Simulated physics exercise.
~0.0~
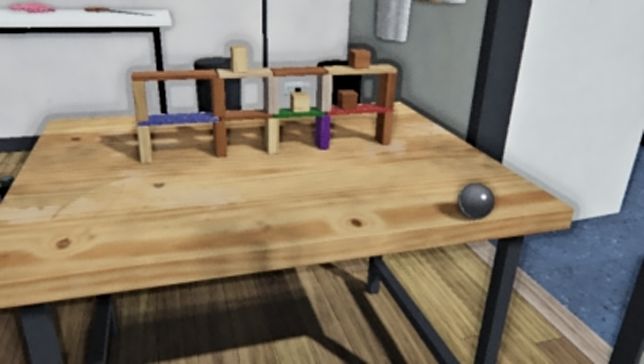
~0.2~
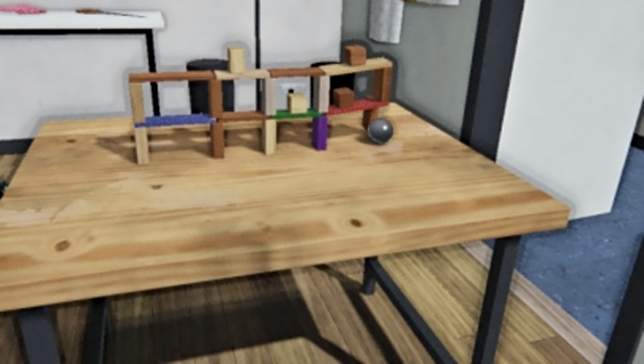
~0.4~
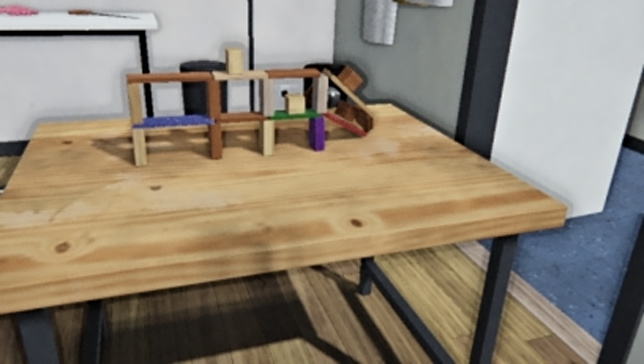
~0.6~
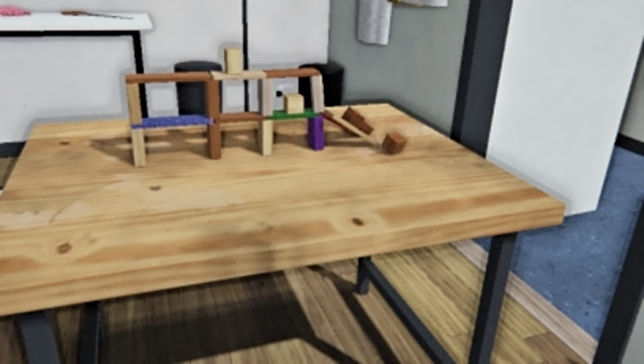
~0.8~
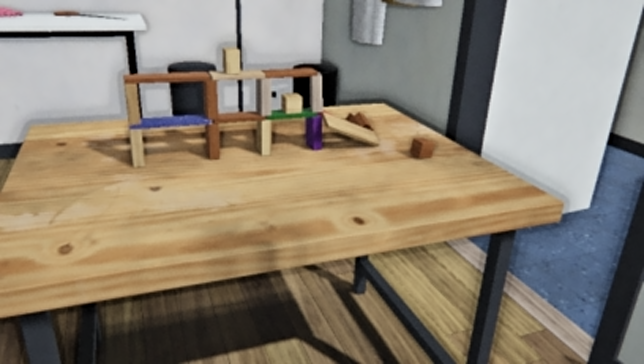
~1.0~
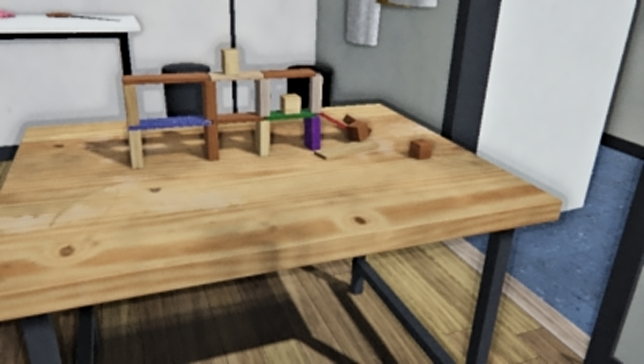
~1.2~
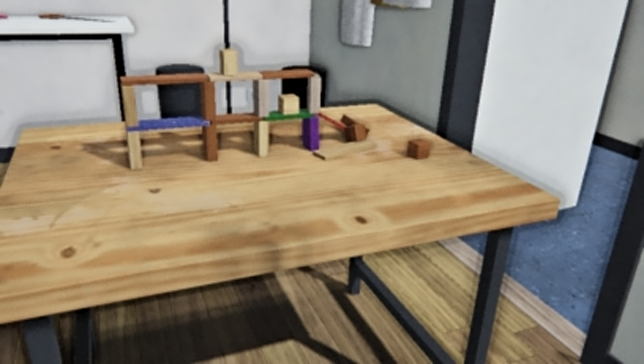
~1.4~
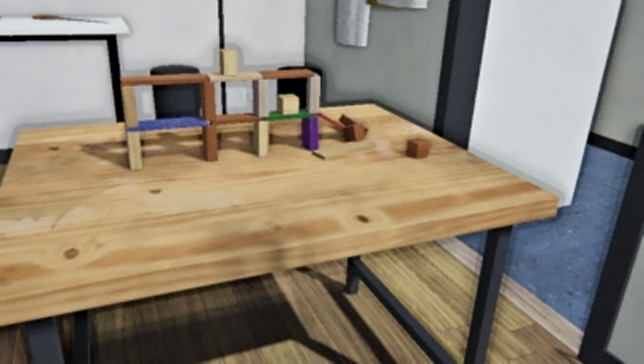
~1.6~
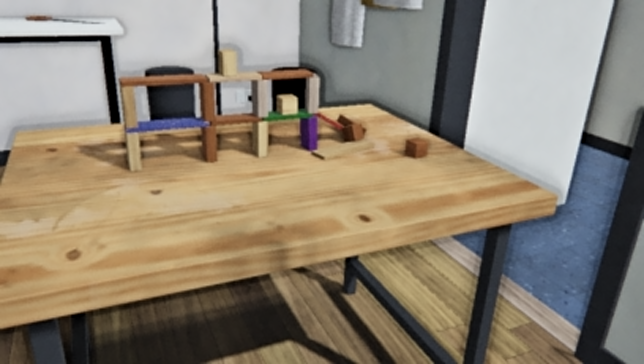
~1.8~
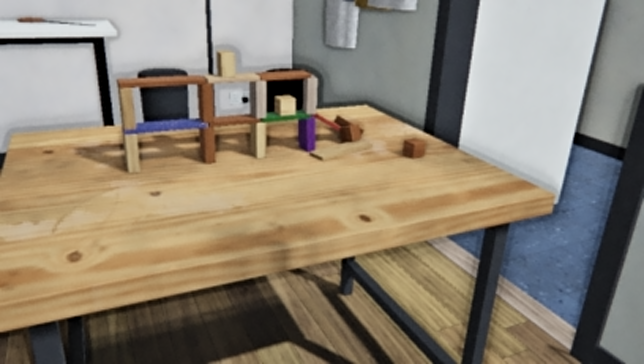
The clip opens on a wooden table holding a two-storey structure of loose posts and planks, with small blocks on its floors and top, while a steel ball sits near the right edge. The ball rolls away from the viewer and leftward, reaching the structure's right end. That end gives way, its top plank tilting as the red plank slants down and the brown block on top slides off. The block tumbles rightward across the table and stops, while the ball drops out of sight. The remaining bays stand, the green plank still level and the purple post upright beside the fallen pieces.
